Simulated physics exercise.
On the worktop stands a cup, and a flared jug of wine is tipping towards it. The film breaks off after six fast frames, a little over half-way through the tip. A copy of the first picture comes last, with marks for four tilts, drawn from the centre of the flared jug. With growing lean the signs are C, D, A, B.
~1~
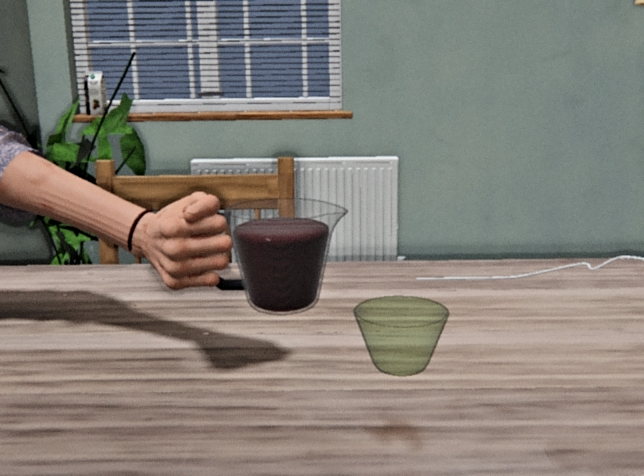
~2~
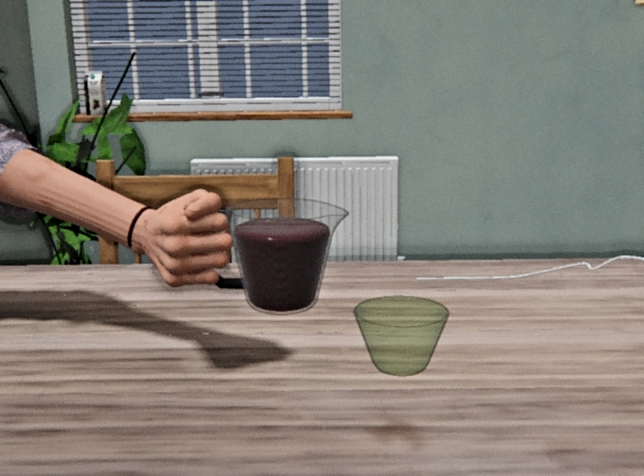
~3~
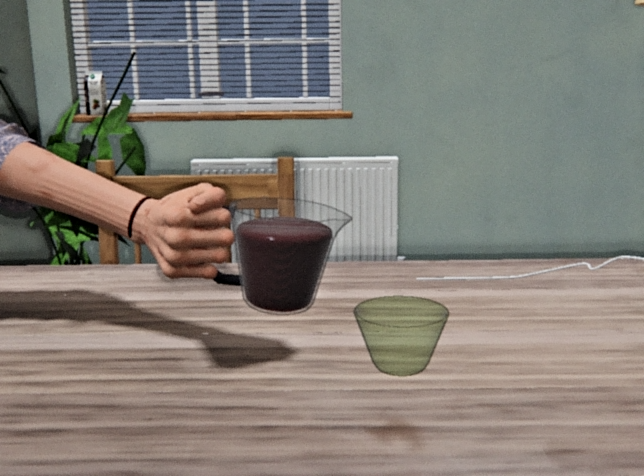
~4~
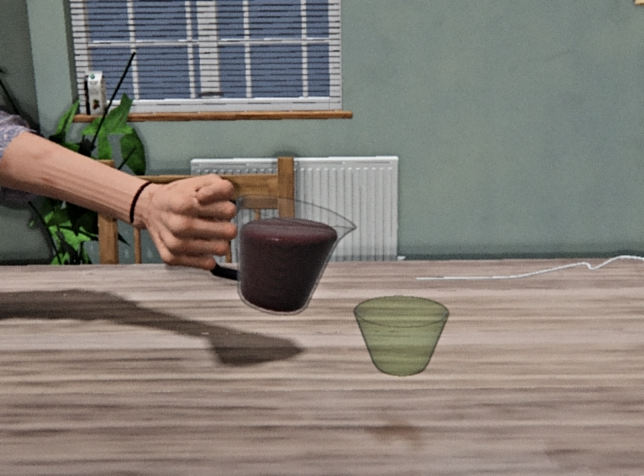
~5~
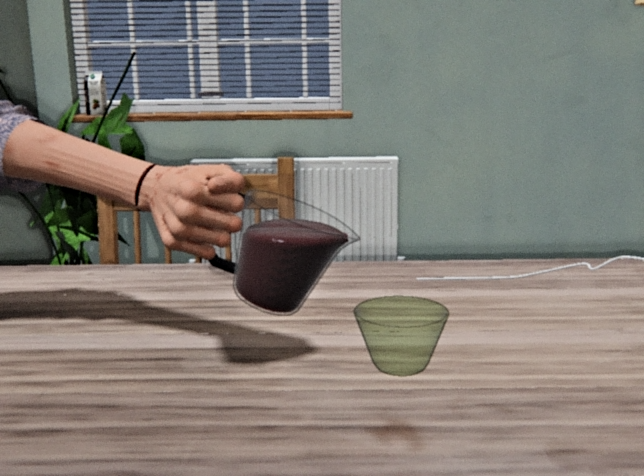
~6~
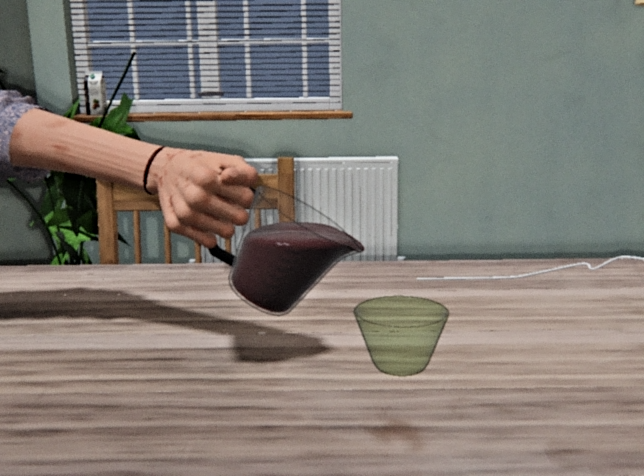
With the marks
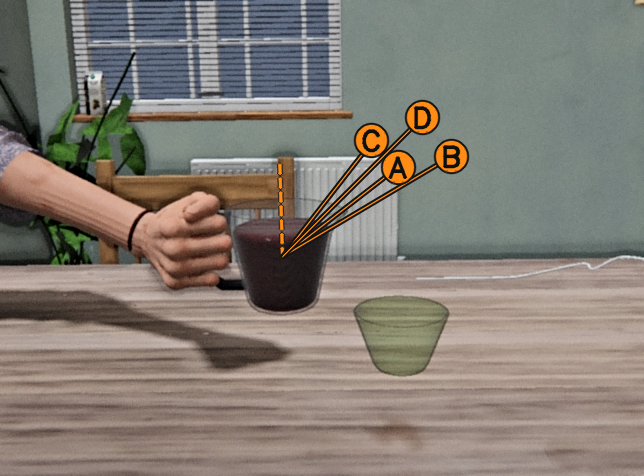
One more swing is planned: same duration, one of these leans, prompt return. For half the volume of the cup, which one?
D.
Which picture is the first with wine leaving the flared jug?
Picture 6.
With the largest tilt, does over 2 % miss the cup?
Yes, it does.
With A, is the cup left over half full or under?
Over.
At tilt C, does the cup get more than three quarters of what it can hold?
No, it does not.
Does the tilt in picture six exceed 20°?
Yes.
On the marked copy, A at (384, 177); B at (437, 164); C at (361, 154); D at (410, 129).
With A, the cup ends with about 64 % of what it can hold; 4 % of the wine is spilt.
With B, the cup ends with about 70 % of what it can hold; 12 % of the wine is spilt.
With C, the cup ends with about 32 % of what it can hold.
With D, the cup ends with about 48 % of what it can hold.
